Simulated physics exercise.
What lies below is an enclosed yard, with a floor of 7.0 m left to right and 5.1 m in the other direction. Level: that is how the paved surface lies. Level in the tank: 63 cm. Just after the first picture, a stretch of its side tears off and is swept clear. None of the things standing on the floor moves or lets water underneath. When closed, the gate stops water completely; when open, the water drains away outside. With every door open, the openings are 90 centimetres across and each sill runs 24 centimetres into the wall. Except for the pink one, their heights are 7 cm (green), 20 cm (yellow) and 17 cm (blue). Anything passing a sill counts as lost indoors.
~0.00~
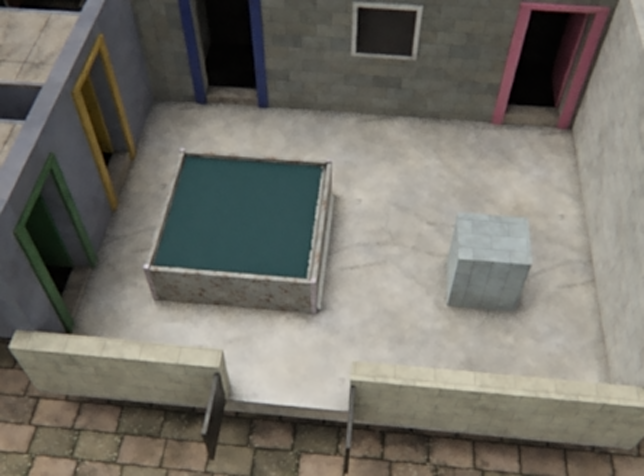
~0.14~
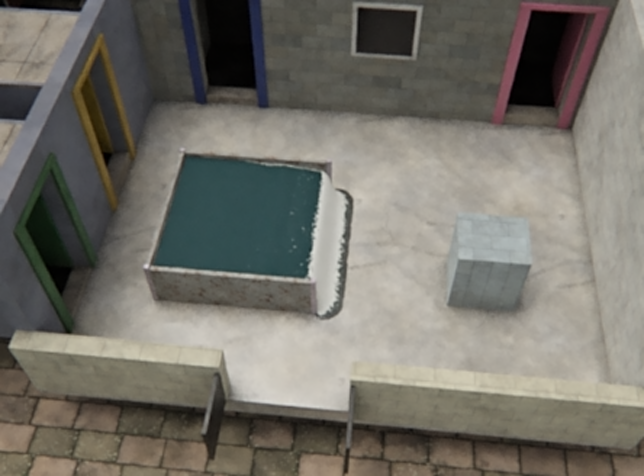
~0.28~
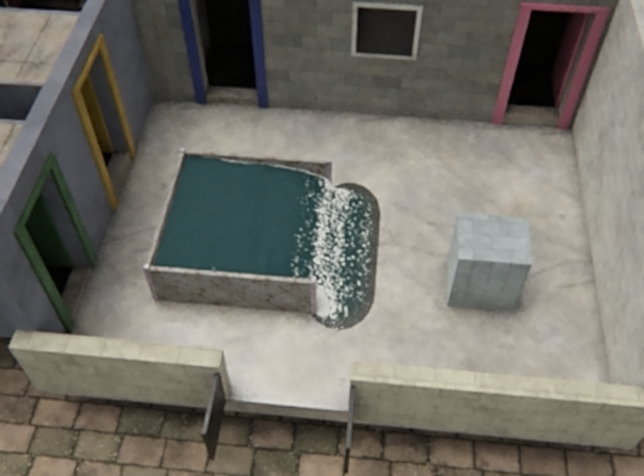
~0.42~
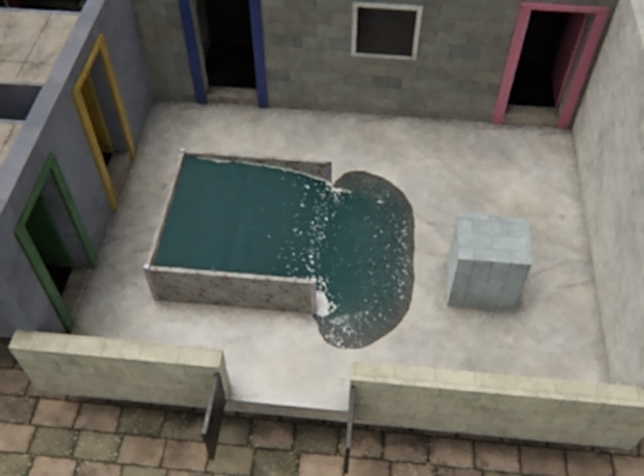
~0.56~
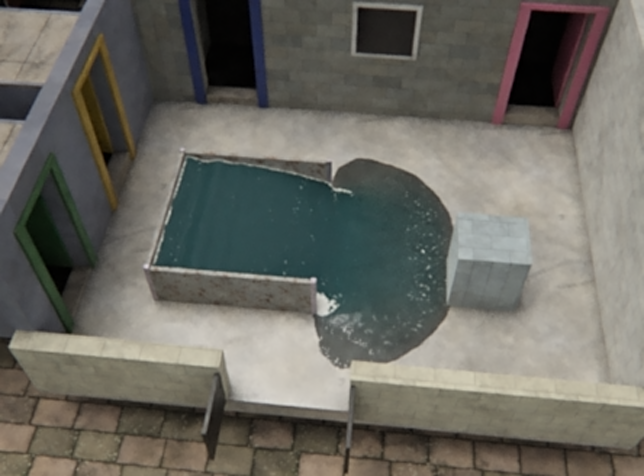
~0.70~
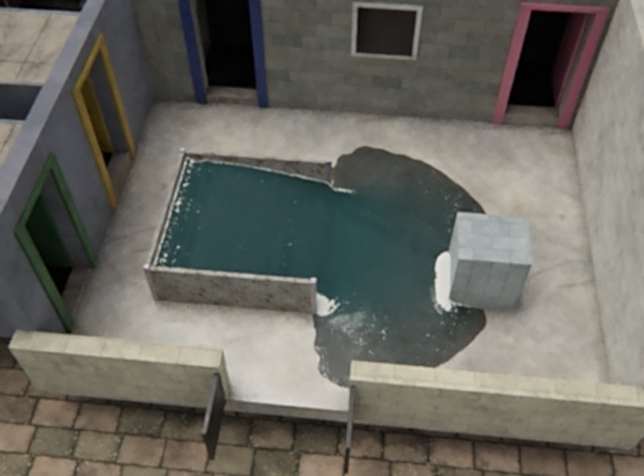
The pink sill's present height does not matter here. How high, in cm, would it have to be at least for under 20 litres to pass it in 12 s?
At least about 26 cm.
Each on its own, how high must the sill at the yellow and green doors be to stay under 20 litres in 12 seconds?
You'd want about 8.0 centimetres at yellow and about 7.5 centimetres at green.
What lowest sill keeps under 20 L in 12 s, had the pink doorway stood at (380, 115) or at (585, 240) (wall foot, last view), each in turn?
Minimums: About 8.0 cm and 22 cm.
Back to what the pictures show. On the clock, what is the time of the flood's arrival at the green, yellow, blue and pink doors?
Green 6.0 seconds, yellow 6.5 seconds, blue 5.0 seconds, pink 2.0 seconds.
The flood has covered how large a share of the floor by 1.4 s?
I'd say near 45 percent is wet.
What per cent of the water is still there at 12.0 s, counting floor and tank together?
Roughly 90 per cent of the water.
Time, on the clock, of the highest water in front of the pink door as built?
Approximately 2.8 s.
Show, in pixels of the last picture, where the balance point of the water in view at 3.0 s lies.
I'd put it close to (429, 250).
After 1.4 s water covers 45 % of the floor, deepest (40 cm) near (442, 271); it has not reached the pink door.
After 3.0 s water covers 55 % of the floor, deepest (36 cm) near (565, 137); 32 cm at the pink door, 21 litres in over its 20 cm sill.
After 12.0 s water covers 100 % of the floor, deepest (14 cm) near (58, 365); 6 cm at the pink door, 59 litres in over its 20 cm sill.
At the pink door as built, the water arrived by 2.0 s and peaked near 33 cm at 2.8 s.
With a sill of 23.5 cm, 34 litres would have come in within the 12 s; with 31.5 cm, 7 litres. So under 20 litres takes about 26 cm.
